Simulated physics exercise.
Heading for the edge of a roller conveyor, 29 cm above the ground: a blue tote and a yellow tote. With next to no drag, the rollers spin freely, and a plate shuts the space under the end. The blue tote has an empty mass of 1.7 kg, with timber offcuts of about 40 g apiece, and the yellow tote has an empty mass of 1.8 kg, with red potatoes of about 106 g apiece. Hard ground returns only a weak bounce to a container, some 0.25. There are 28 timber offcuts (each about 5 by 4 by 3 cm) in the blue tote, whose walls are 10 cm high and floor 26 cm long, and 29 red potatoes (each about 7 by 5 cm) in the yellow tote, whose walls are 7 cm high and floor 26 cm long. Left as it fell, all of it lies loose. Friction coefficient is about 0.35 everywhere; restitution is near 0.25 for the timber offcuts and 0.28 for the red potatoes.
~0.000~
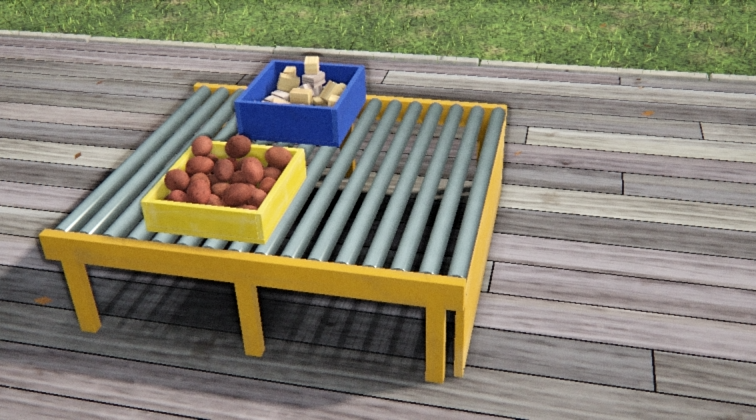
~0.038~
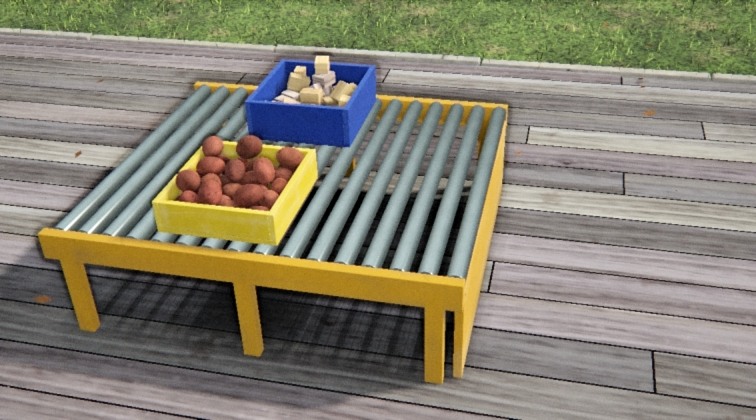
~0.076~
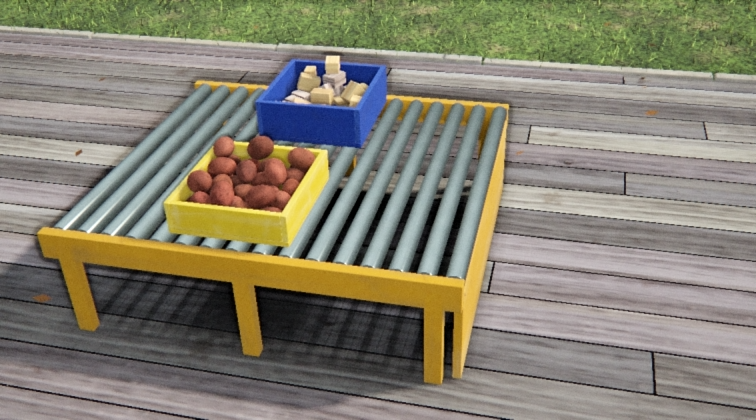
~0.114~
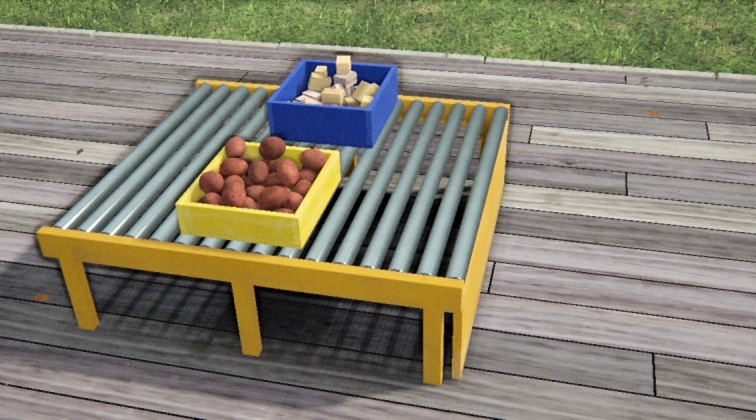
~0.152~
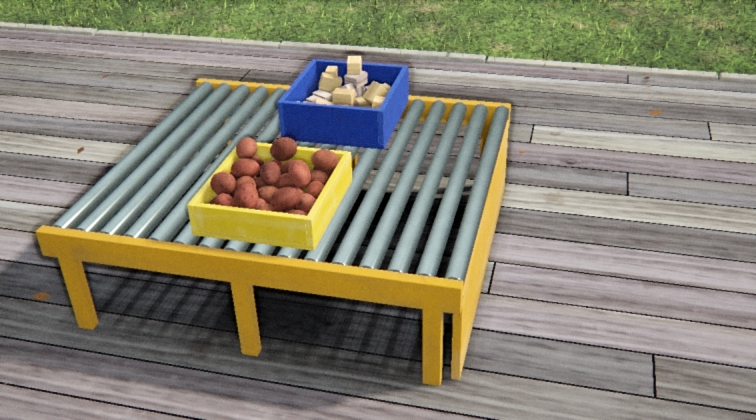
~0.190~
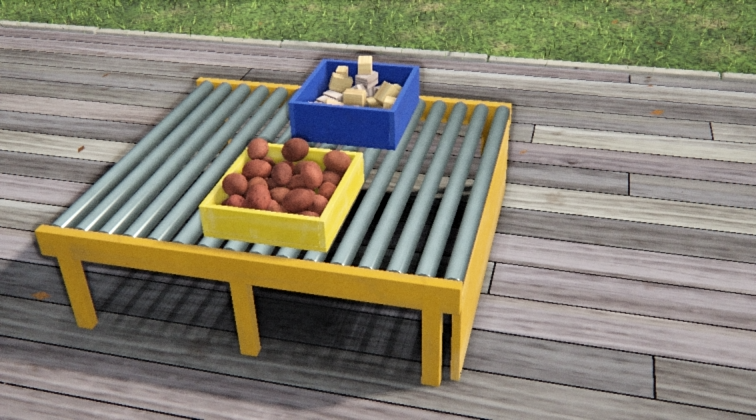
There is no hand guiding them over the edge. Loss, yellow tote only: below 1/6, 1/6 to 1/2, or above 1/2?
It will drop a sixth to half of its contents.
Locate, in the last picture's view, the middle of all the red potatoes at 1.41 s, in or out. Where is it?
Somewhere around pixel (561, 325).
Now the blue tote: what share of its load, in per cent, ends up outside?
Blue tote: 0% lost.
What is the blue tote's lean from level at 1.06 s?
35°.
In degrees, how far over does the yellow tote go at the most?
About 45°.
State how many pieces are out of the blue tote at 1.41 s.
Blue tote - close to 1.
After 0.50 s, the overhang begins.
After 0.86 s, the blue tote leans 17° with 0 of 28 out and the yellow tote leans 8° with 0 of 29 out.
After 1.06 s, the blue tote leans 36° with 1 of 28 out and the yellow tote leans 42° with 6 of 29 out.
After 1.41 s, the blue tote is level with 1 of 28 out and the yellow tote is level with 8 of 29 out.
Outcome (at 1.53 s), the blue tote is level with 1 of 28 out and the yellow tote is level with 8 of 29 out. Asked share, 8 of 29, 28 per cent.
